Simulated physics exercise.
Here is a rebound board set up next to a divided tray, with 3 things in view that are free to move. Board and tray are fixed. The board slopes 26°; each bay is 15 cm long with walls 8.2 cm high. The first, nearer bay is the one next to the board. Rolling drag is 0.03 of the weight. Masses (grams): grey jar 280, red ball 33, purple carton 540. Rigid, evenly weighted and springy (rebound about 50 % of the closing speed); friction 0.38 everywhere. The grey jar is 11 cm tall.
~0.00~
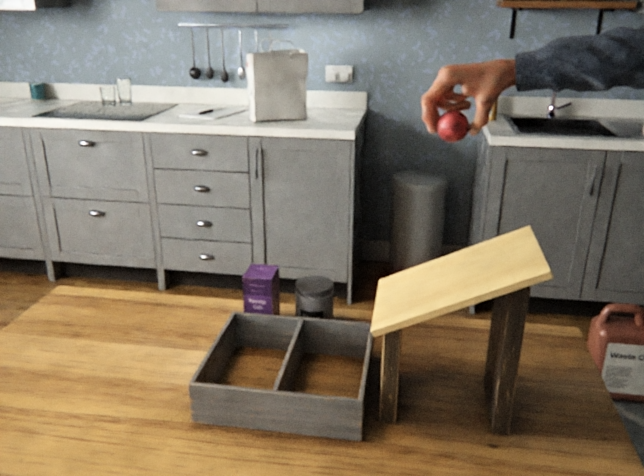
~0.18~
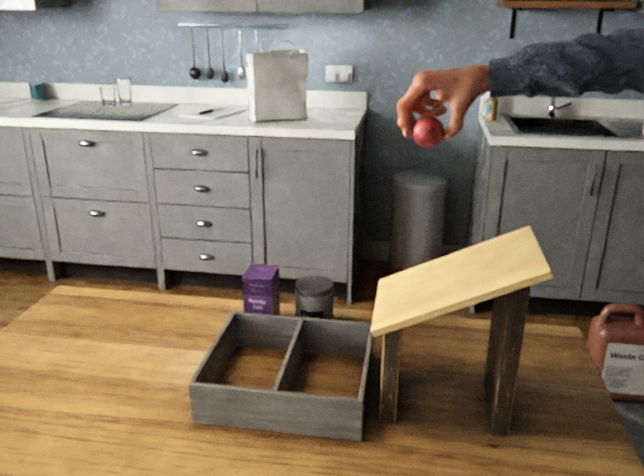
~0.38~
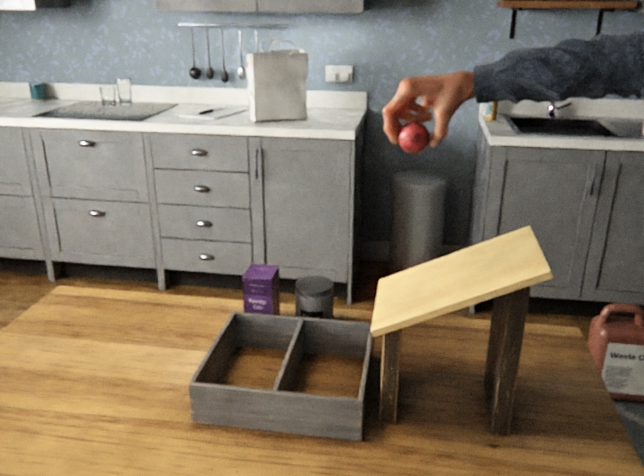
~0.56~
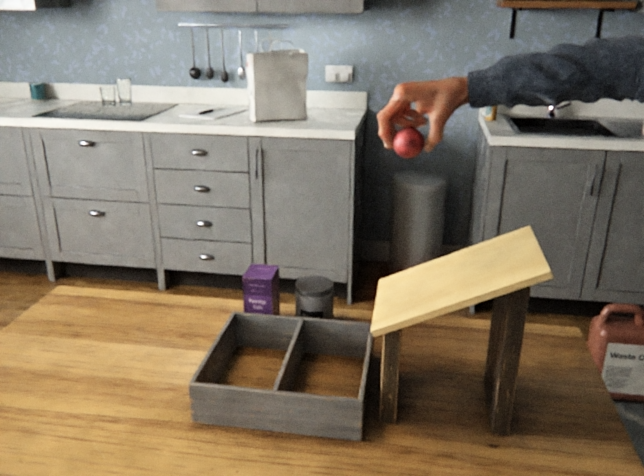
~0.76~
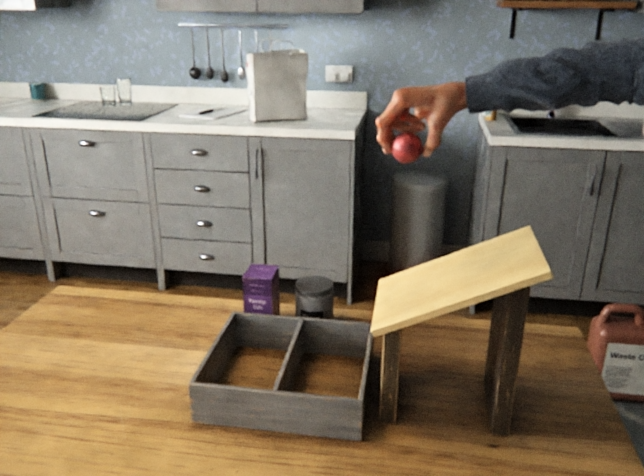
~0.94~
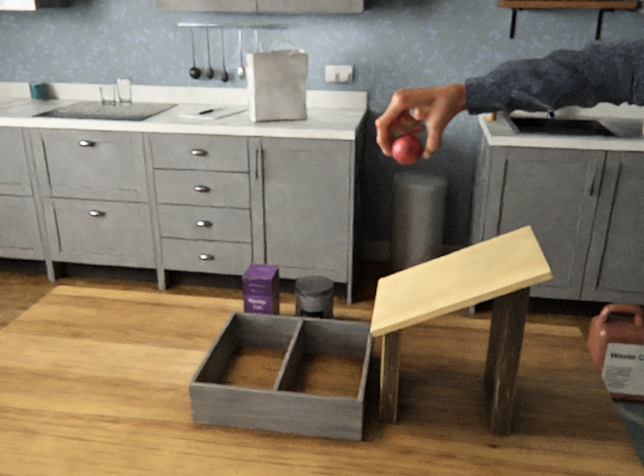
A hand carrying a small red ball leftward and slightly down, then holding it still above a sloping board beside a two-bay tray.
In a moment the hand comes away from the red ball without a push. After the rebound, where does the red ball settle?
The answer: Second bay.
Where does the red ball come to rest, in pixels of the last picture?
Around (275, 375).
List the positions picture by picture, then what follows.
In the first picture, 8 cm from its drop point; red ball (453, 127); grey jar (314, 305).
In the second picture, 4 cm from its drop point; red ball (428, 131); grey jar (314, 305).
In the third picture, 2 cm from its drop point; red ball (414, 138); grey jar (314, 305).
In the fourth picture, 1 cm from its drop point; red ball (408, 143); grey jar (314, 305).
The fifth picture shows held still over the board; red ball (407, 148); grey jar (314, 305).
The sixth picture shows held still over the board; red ball (407, 150); grey jar (314, 305).
By 1.24 s, red ball near (390, 279).
By 1.44 s, red ball near (278, 326).
By 1.64 s, it is in the farther bay; red ball near (247, 354).
When it is over (2.4 s), it is in the farther bay; the bystanders within 4 cm of the start. End places, in pixels of the last picture, red ball near (274, 375).
